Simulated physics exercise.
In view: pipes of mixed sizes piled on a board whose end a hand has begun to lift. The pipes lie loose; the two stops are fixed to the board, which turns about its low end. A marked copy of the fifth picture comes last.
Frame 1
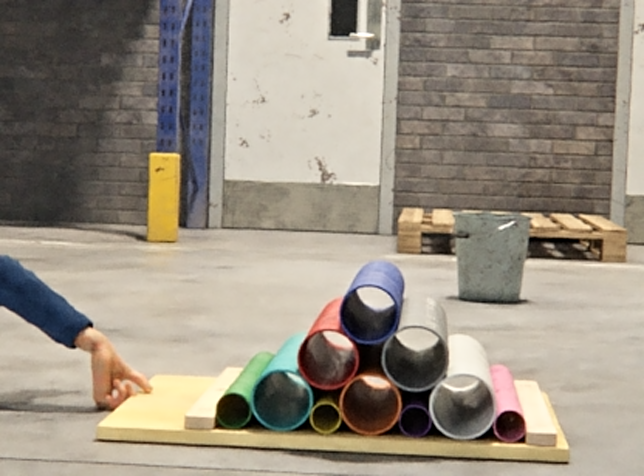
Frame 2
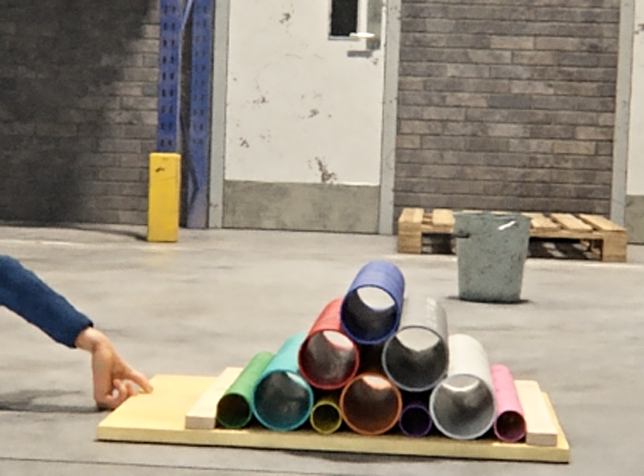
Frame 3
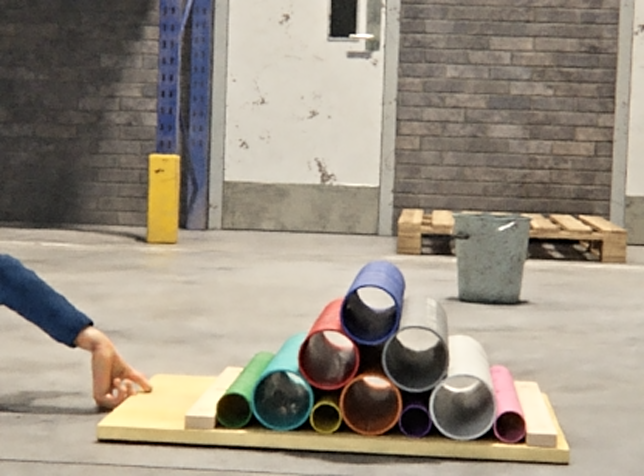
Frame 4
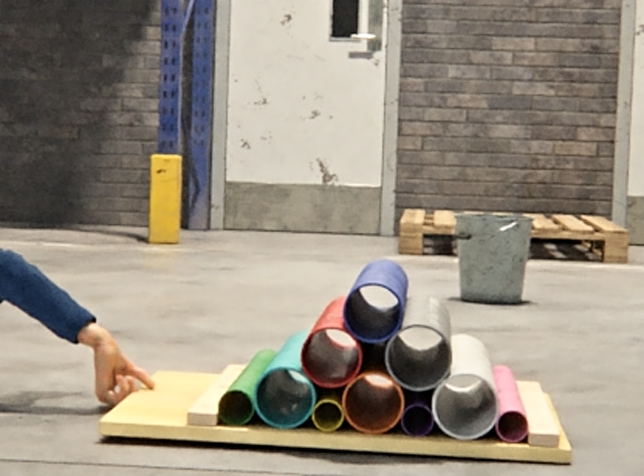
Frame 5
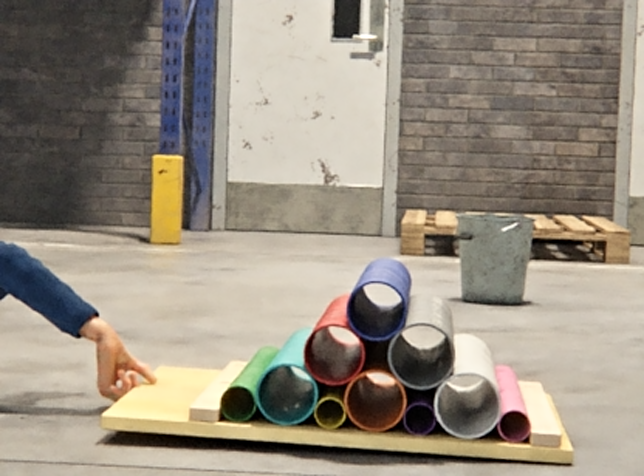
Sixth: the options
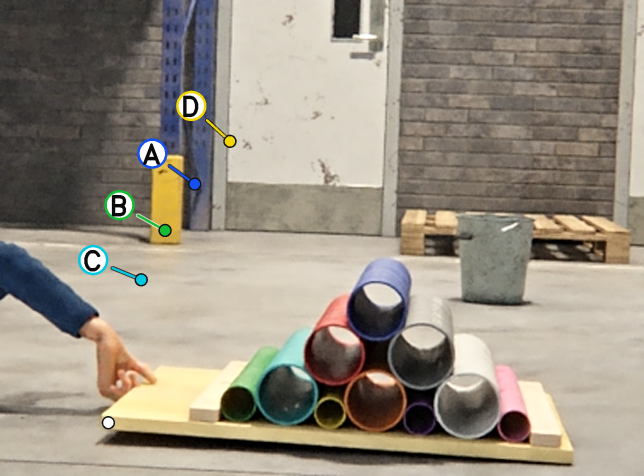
A hand at left barely lifting one end of a wooden board stacked with colourful loose pipes, the pile keeping its shape.
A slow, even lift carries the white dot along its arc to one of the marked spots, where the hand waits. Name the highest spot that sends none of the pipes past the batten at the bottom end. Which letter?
The highest mark that will do is D.
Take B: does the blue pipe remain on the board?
Yes.
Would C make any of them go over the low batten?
No, at C.
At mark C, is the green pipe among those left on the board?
Yes.
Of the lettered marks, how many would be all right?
The number is four.
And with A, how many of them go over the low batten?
It comes to none.
On the marked copy, A at (195, 184); B at (165, 230); C at (141, 280); D at (230, 141); the white dot at (108, 423).
Following D. Soon after the start, board at 21°.
Later, board at 40°.
In the end, board at 40°, none over the low batten.
As for the rest, A none over the low batten; B none over the low batten; C none over the low batten.
